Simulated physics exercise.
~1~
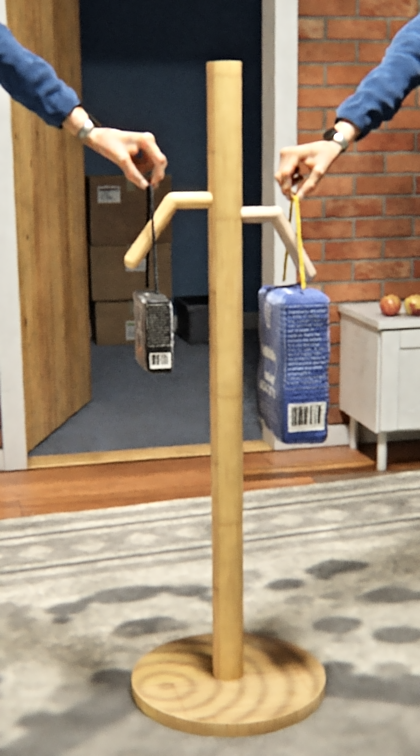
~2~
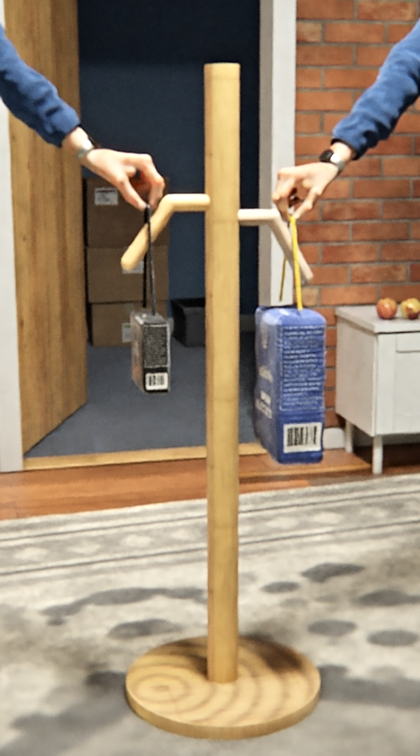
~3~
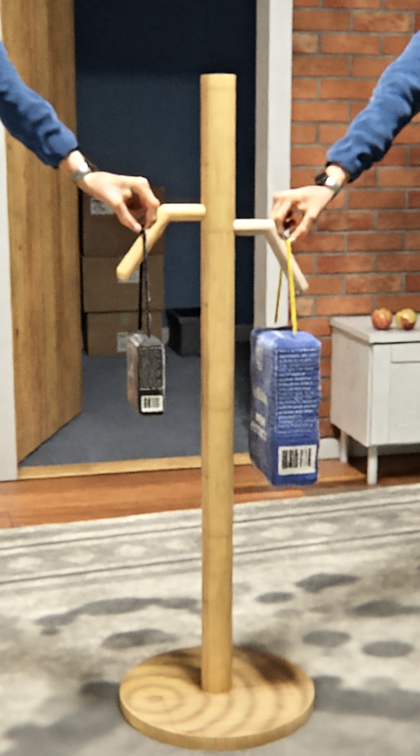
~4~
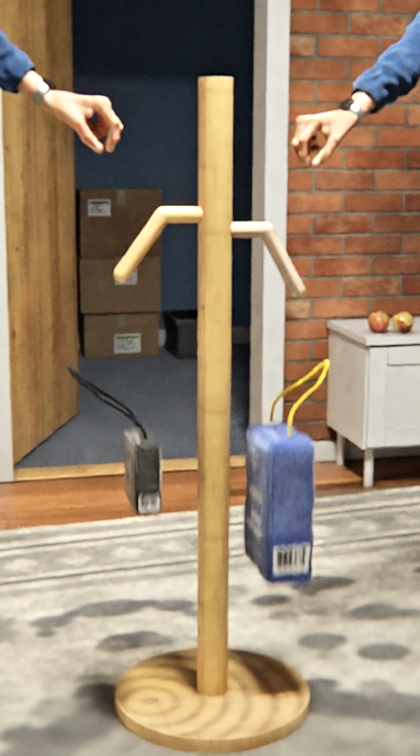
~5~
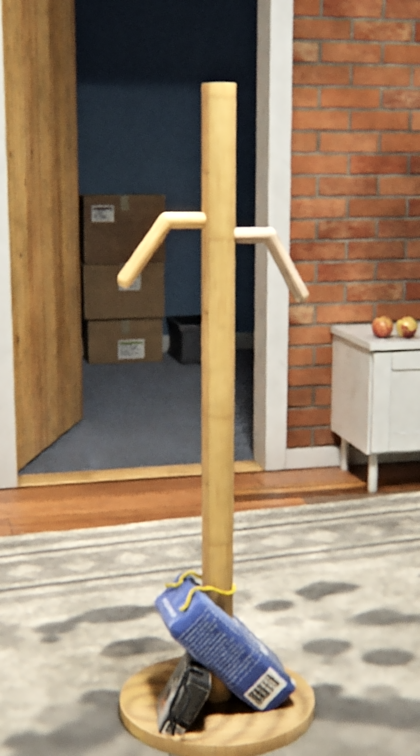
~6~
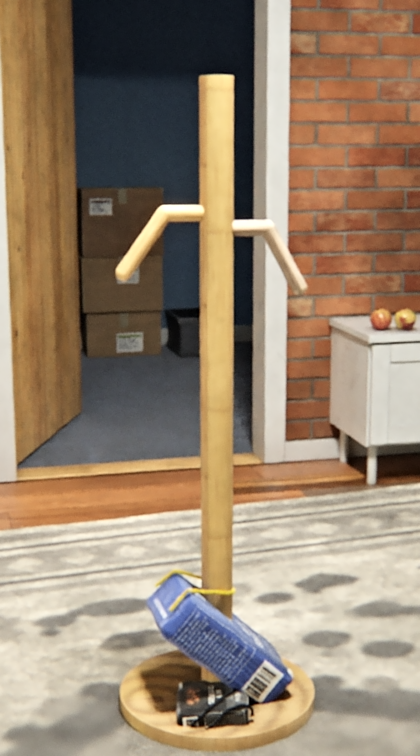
Two hands lower a small black pouch on the left and a larger blue sack with a yellow loop on the right beside the downward-sloping pegs of a wooden coat stand. The stand is seen from the front, slightly swaying, on a grey patterned rug, with an open door and cardboard boxes behind and a brick wall and white cabinet at right. The hands let go and draw back, and both items fall. They land on the round base, the blue sack leaning against the post. The black pouch tips onto its side beside it, and both pegs remain empty.
